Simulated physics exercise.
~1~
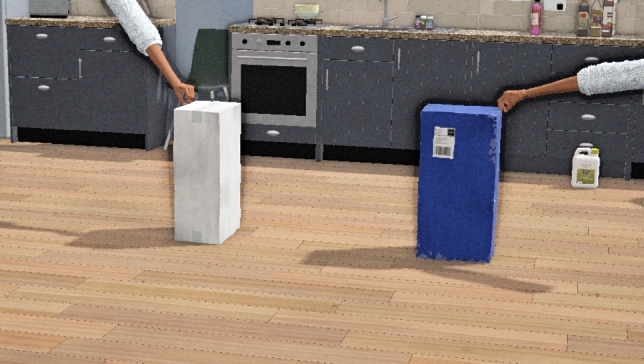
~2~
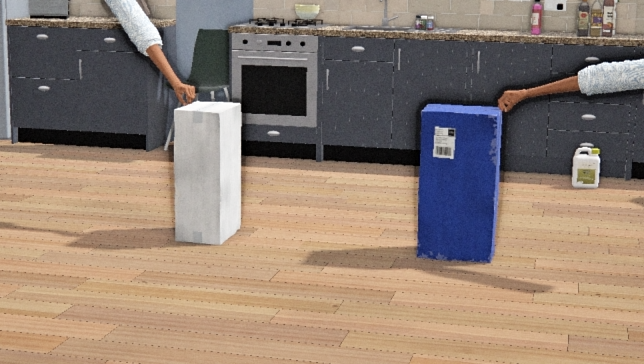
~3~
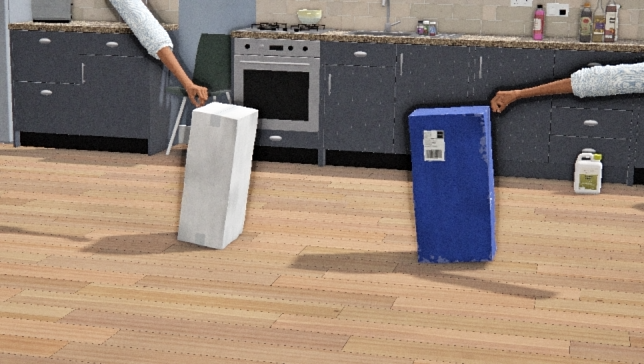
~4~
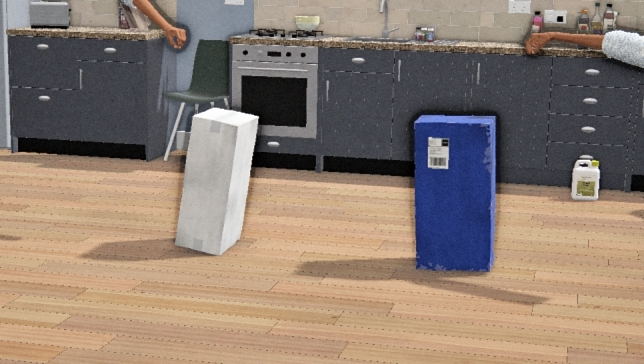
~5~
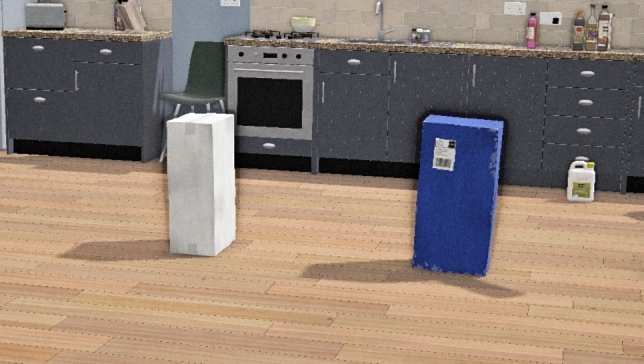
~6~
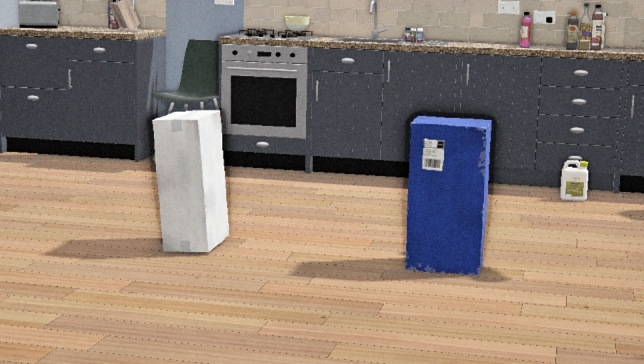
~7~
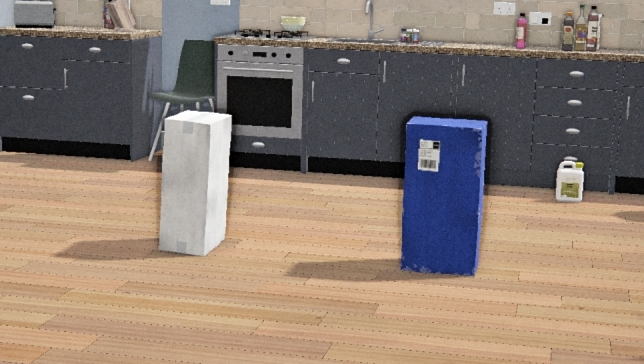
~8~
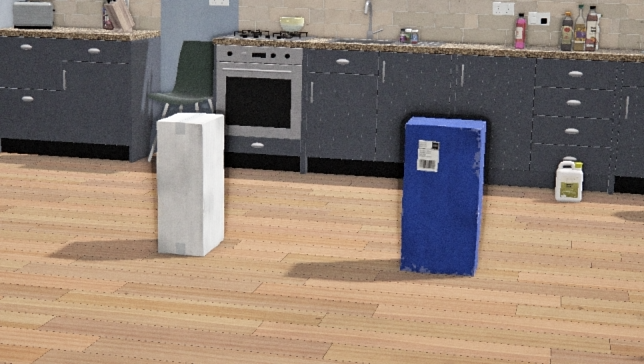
White box and blue box tilting as two hands push their tops and let go, then rocking slightly and settling upright.
